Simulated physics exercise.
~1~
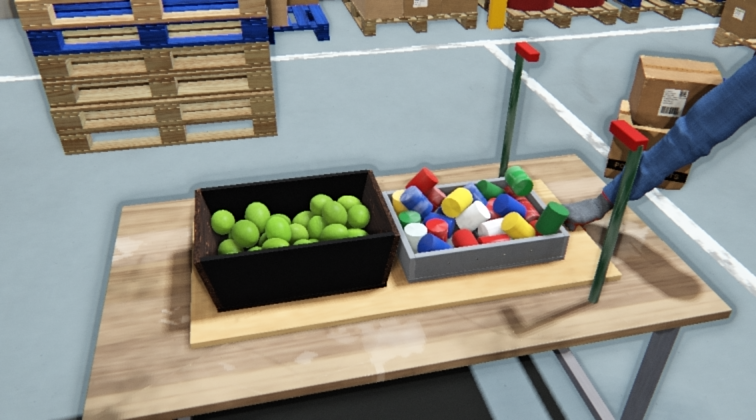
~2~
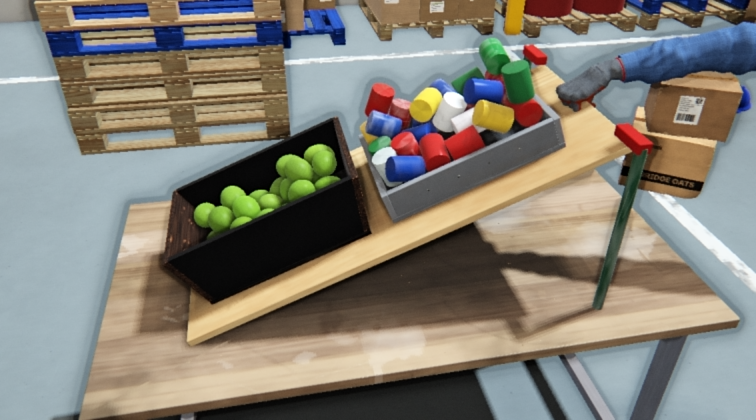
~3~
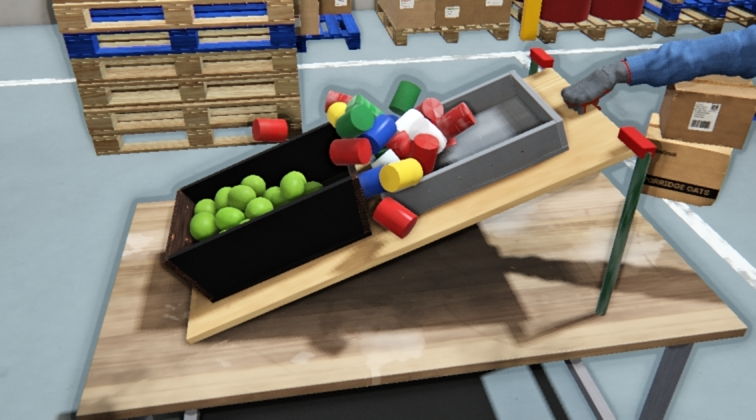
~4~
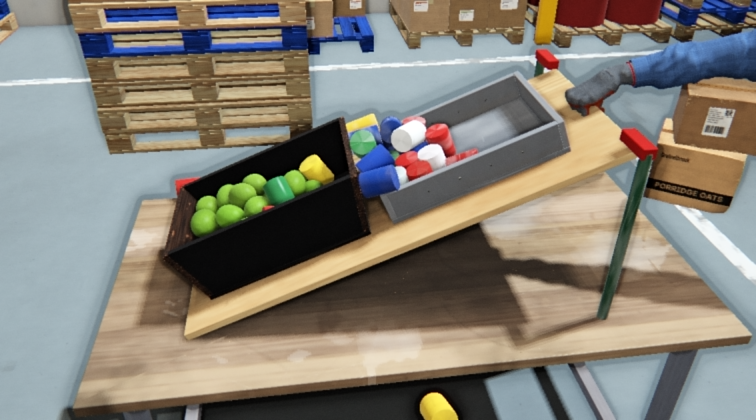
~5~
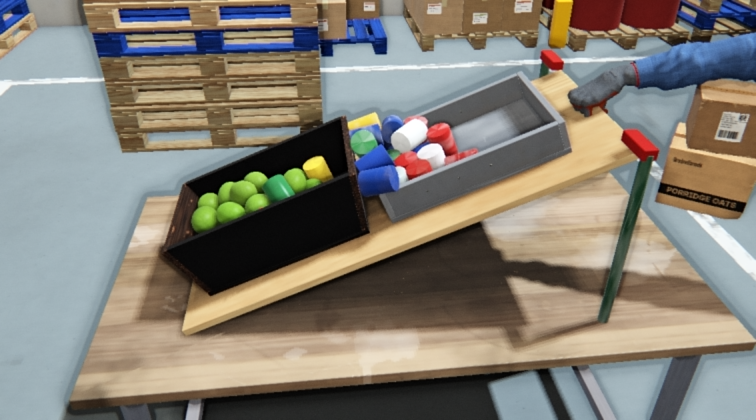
A gloved hand jerks the board's right end up, and jars tumble from the grey tub.
